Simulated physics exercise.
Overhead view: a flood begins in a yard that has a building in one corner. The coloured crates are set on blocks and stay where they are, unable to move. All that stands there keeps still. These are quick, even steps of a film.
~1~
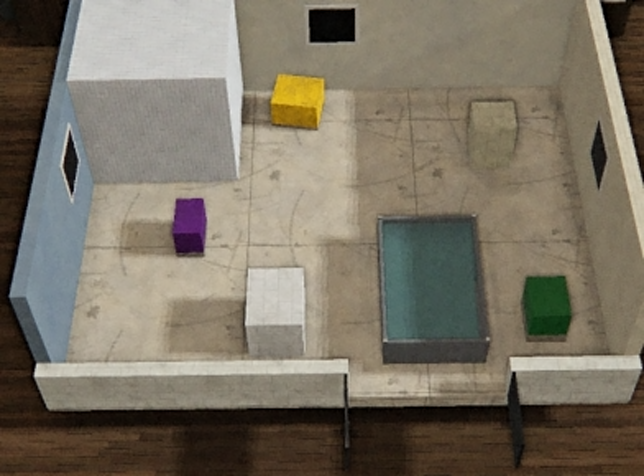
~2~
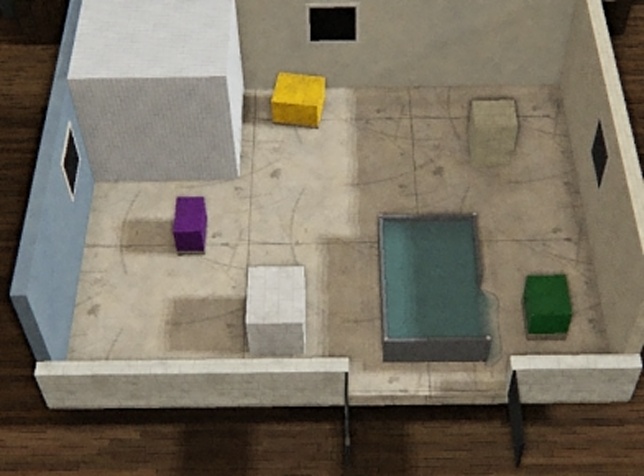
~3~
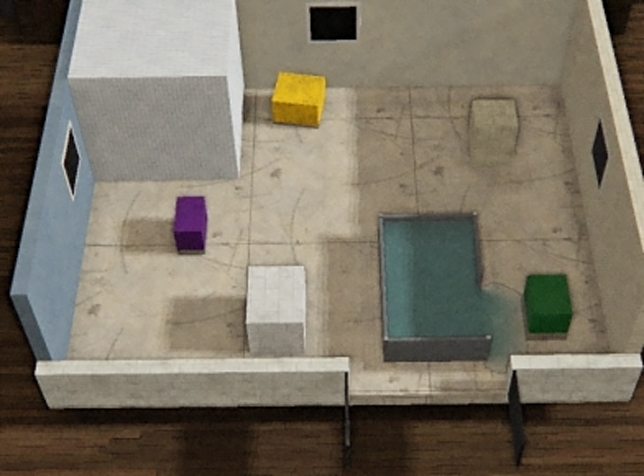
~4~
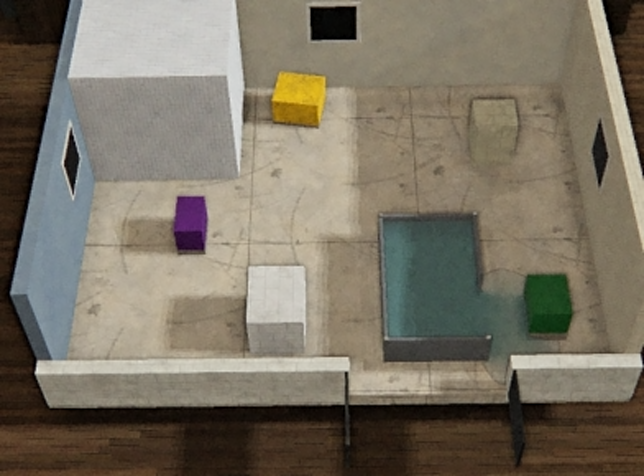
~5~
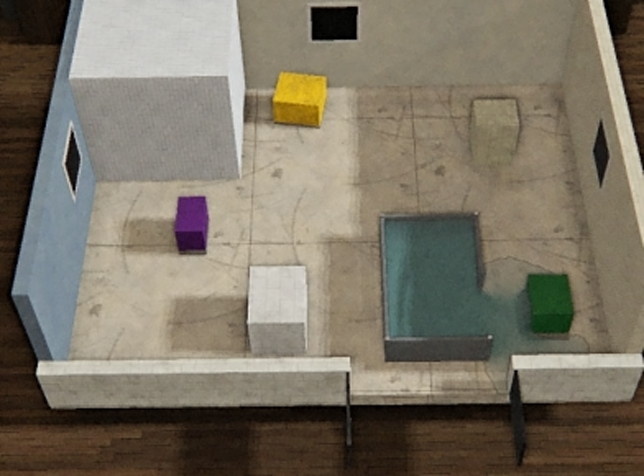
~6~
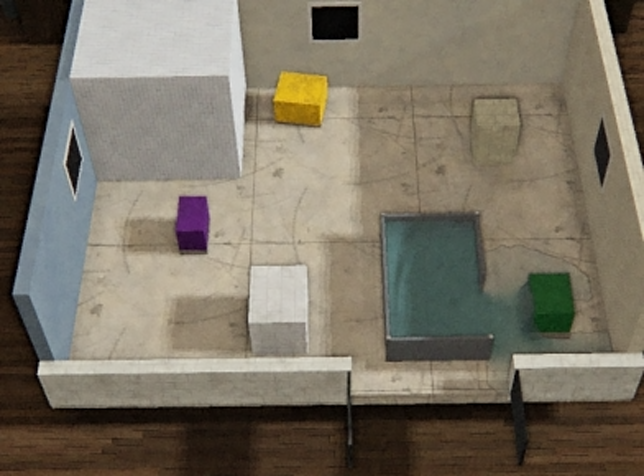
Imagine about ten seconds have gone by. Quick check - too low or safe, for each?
Purple crate safe; green crate too low; yellow crate too low.
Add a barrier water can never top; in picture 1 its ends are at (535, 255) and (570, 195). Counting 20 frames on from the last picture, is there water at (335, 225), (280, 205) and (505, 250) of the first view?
One by one: Spared, spared, soaked.
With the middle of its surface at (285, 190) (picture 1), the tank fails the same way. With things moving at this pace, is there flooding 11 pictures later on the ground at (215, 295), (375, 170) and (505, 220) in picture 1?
The first spot is not reached, the second not reached, and the third inundated.
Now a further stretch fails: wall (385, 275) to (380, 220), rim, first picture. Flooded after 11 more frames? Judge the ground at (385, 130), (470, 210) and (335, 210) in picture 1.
In sequence: Untouched, untouched, inundated.
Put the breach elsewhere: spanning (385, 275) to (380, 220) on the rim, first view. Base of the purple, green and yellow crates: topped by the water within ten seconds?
Purple: Flooded, green: Clear, yellow: Flooded.
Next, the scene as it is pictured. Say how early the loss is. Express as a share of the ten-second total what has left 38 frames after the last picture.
70 per cent.
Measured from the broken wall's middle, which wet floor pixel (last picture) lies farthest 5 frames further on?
Farthest reach: (587, 219).
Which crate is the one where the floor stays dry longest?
My answer is the purple crate.
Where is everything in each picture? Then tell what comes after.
The first picture shows still water in the water tank at (431, 279).
In the second picture, the front is at a hidden place, out from the gap at (480, 321).
In the third picture, the front is at (513, 293), out from the gap at (480, 321).
In the fourth picture, the front is at a hidden place, out from the gap at (480, 321).
In the fifth picture, water pours out at (481, 321) and has run to (581, 353).
In the sixth picture, the front is at a hidden place, out from the gap at (483, 321).
A moment on, water covers 15 % of the floor; the purple crate not reached, the green crate water round its plinth, the yellow crate not reached.
Next, water covers 25 % of the floor; the purple crate not reached, the green crate water round its plinth, the yellow crate not reached.
Then, water covers 30 % of the floor; the purple crate not reached, the green crate water round its plinth, the yellow crate not reached.
Later, water covers 50 % of the floor; the purple crate not reached, the green crate water round its plinth, the yellow crate water round its plinth.
In the end, water covers 70 % of the floor; the purple crate stayed above the water, the green crate was topped, the yellow crate was topped.
